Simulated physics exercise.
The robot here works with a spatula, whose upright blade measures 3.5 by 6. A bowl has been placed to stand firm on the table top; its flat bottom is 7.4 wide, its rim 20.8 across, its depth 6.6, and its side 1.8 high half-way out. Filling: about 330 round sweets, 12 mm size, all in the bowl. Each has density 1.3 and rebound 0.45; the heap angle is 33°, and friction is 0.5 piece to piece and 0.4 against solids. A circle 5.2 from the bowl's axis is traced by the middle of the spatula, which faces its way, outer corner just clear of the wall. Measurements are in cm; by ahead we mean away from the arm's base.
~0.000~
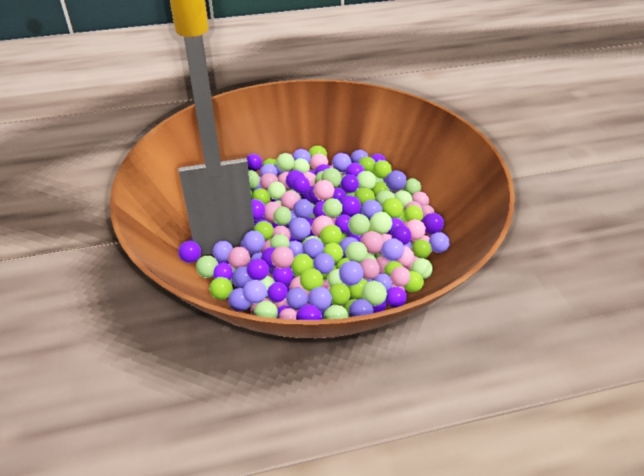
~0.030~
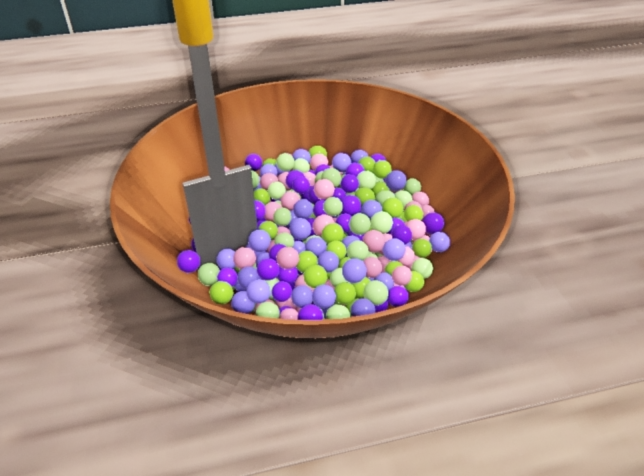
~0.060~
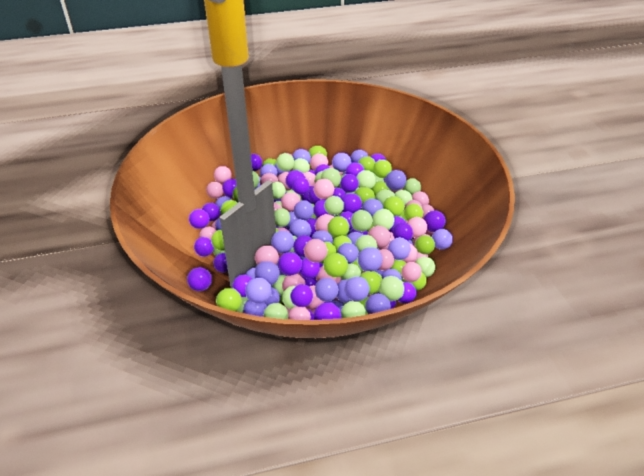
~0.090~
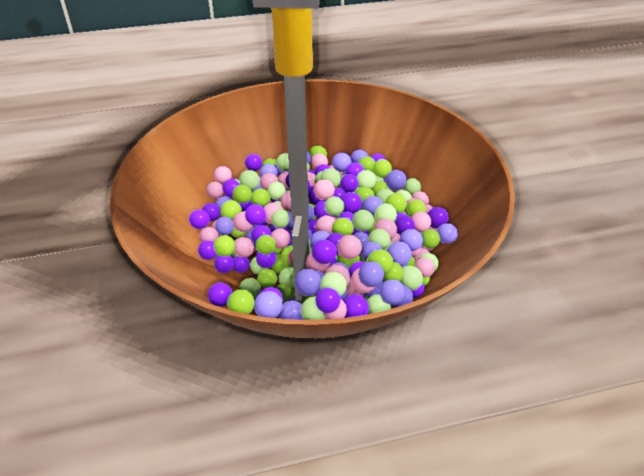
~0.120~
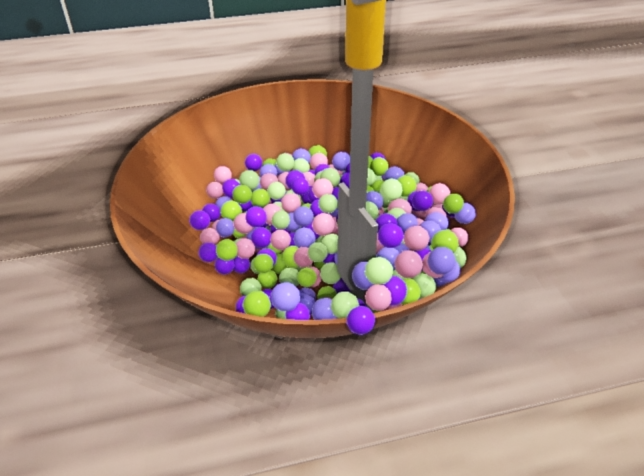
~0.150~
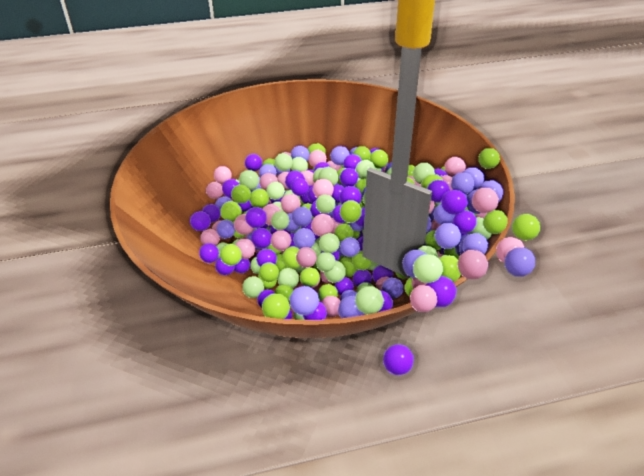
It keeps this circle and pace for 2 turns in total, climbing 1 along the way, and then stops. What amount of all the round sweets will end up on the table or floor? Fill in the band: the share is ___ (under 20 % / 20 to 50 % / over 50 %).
The share is 20 to 50 %.
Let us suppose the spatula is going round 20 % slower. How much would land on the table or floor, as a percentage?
It would come to around 25 percent.
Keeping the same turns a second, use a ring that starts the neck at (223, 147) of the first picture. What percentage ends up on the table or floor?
Roughly 35 per cent.
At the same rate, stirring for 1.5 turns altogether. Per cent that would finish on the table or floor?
Close to 30 in a hundred.
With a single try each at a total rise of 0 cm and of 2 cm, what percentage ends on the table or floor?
Estimates: 45 % then 30 %.
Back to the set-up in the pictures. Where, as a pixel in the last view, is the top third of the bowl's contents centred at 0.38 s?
That third sits centred at about (194, 201).
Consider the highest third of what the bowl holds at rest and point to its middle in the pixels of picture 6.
(308, 235).
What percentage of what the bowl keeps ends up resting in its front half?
50 %.
By 0.38 s, 359° round, highest piece 13 above the table; 254 in the bowl, 39 on the table or floor, 40 in flight or on the tool.
By 0.60 s, 226° round, highest piece 8 above the table; 234 in the bowl, 94 on the table or floor, 5 in flight or on the tool.
By 0.91 s, 0° round, highest piece 5 above the table; 225 in the bowl, 108 on the table or floor.
By 1.61 s, 0° round, highest piece 5 above the table; 225 in the bowl, 108 on the table or floor.
Final count, 225 in the bowl, 108 on the table or floor. That is 32 % on the table or floor.
